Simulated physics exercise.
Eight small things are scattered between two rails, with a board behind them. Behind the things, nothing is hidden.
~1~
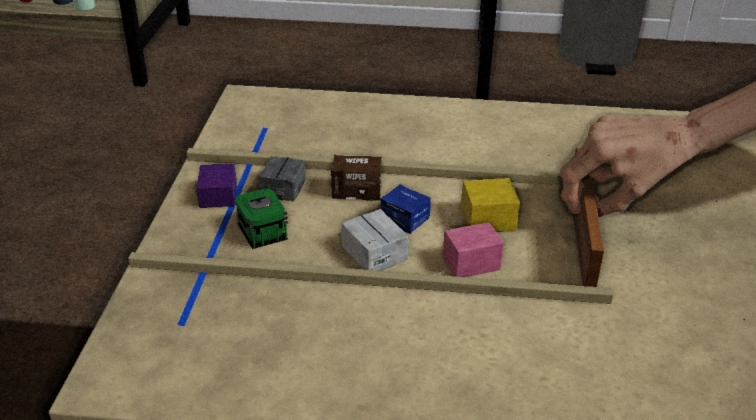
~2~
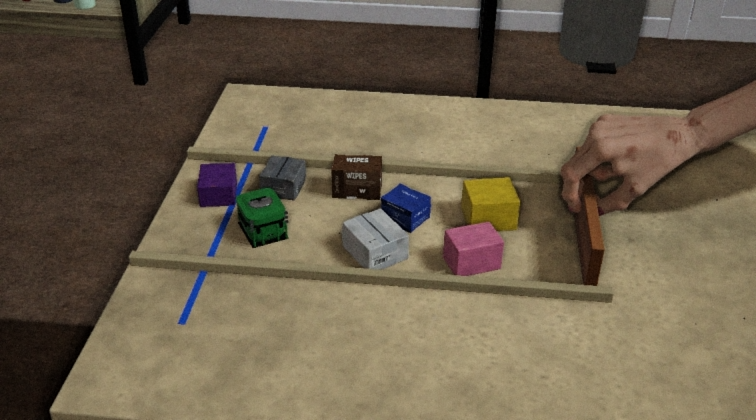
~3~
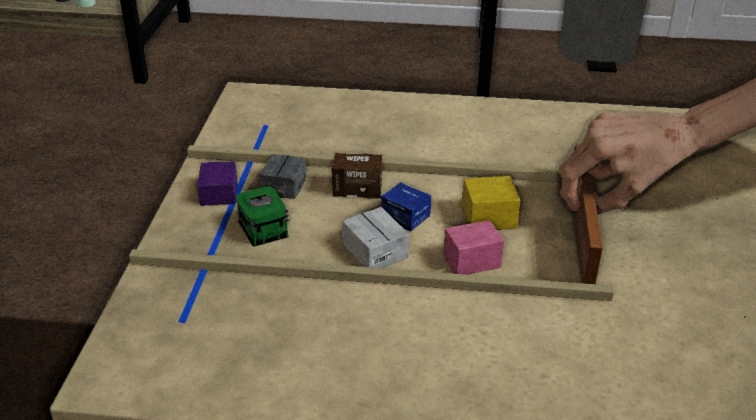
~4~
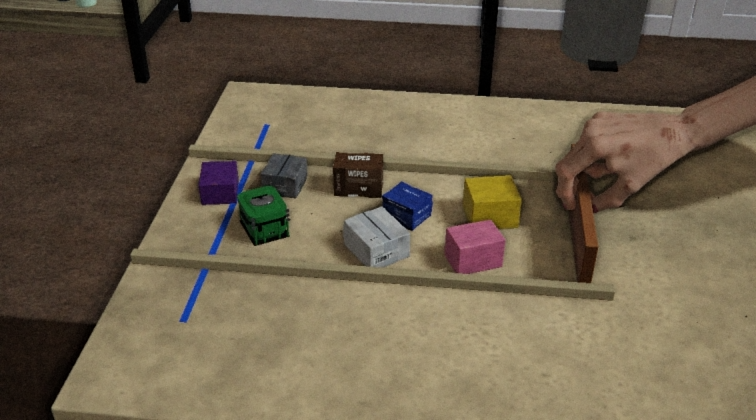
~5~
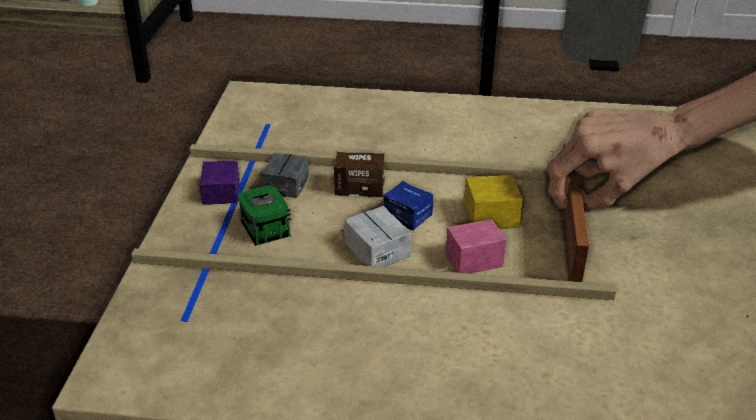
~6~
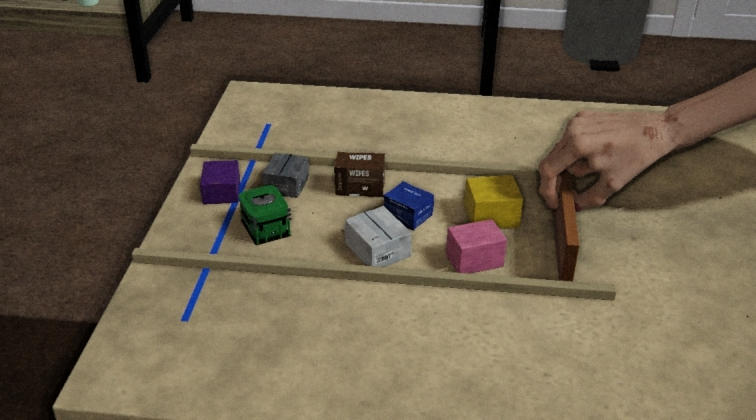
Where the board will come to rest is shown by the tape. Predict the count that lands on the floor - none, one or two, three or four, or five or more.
The count on the floor is one or two.
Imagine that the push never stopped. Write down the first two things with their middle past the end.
Order, earliest first: The green case; the purple block.
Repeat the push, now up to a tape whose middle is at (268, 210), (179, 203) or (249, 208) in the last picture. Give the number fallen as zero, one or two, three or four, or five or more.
In turn: Not one, five or over, one to two.
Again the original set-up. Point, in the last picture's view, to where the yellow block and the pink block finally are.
In the last picture they sit at about (212, 185) and about (197, 220).
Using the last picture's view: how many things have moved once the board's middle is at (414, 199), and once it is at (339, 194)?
5 and 8.
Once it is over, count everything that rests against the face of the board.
Tally at the end: 3.
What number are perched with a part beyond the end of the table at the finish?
It would come to 2.
Early on, none off yet; purple block at rest near (221, 182); green case at rest near (265, 214); grey box at rest near (286, 175).
A while later, none off yet; purple block travelled a little near (206, 183); green case travelled about its own width near (217, 208); grey box travelled about its own width near (238, 168).
Finally, the number that fall off is one or two; lost, green case and purple block.
